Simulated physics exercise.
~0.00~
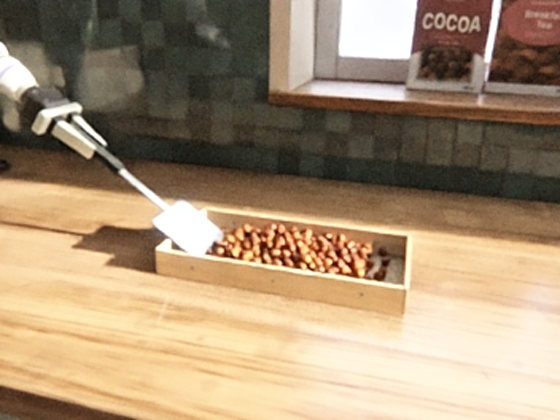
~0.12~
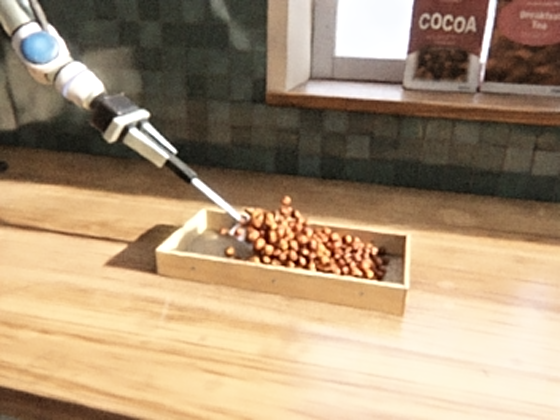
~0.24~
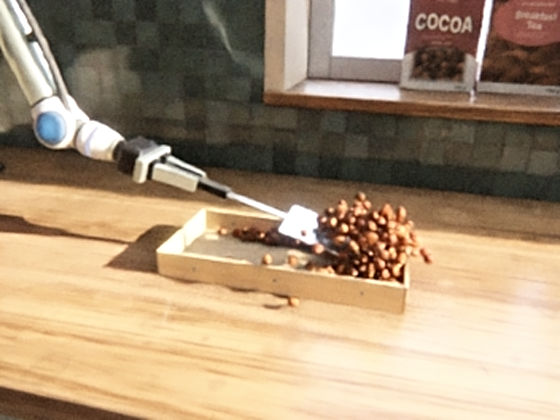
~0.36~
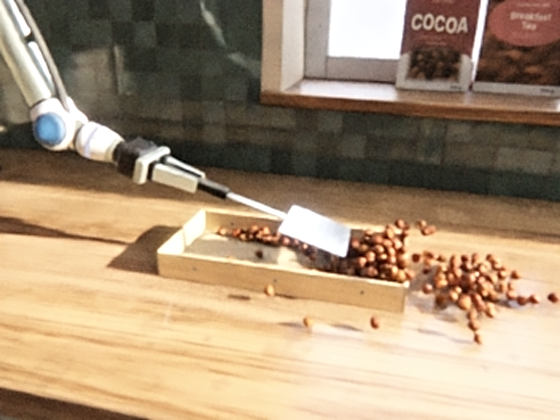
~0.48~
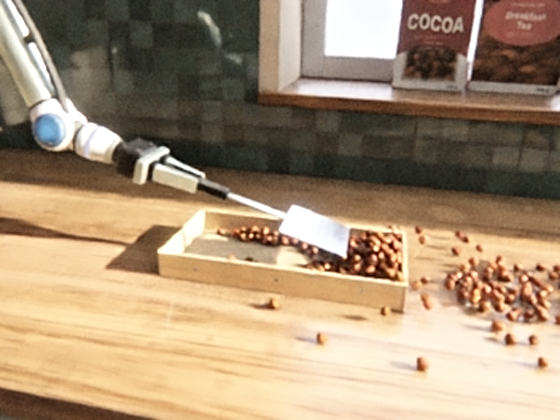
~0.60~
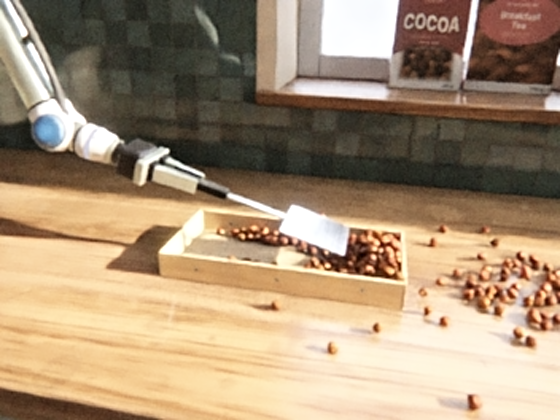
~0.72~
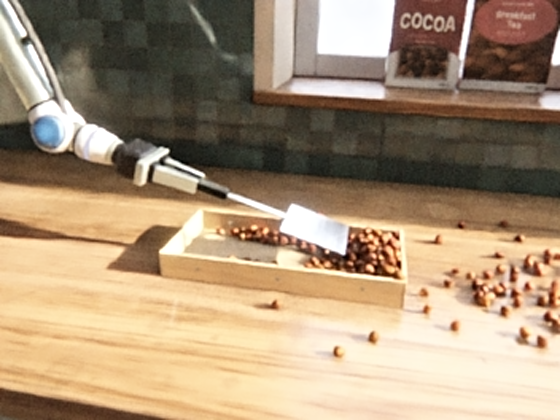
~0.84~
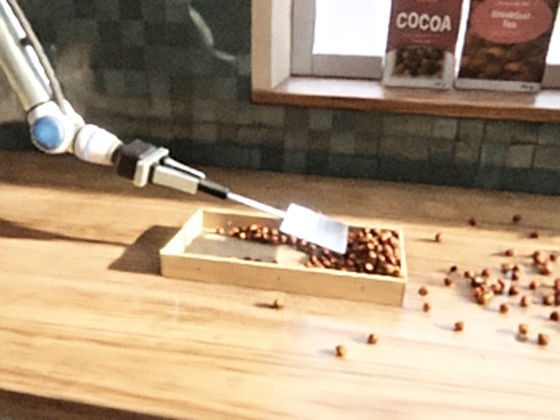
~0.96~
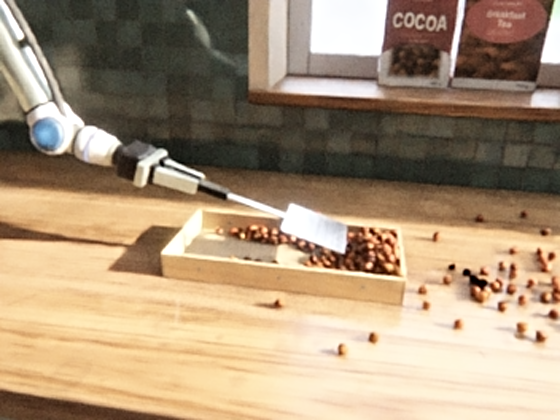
A robot arm, white and grey with a blue joint, reaches in from the left over a shallow pale wooden tray of reddish-brown hazelnuts on a wooden counter. The view is from slightly above, with dark green tiles behind and a windowsill holding red cocoa and tea packages at upper right. The arm's white spatula pushes right through the nuts, heaping them up. It tilts flatter near the right end, and many spill over onto the counter. The blade stops while loose nuts scatter and settle, leaving most still in the tray.
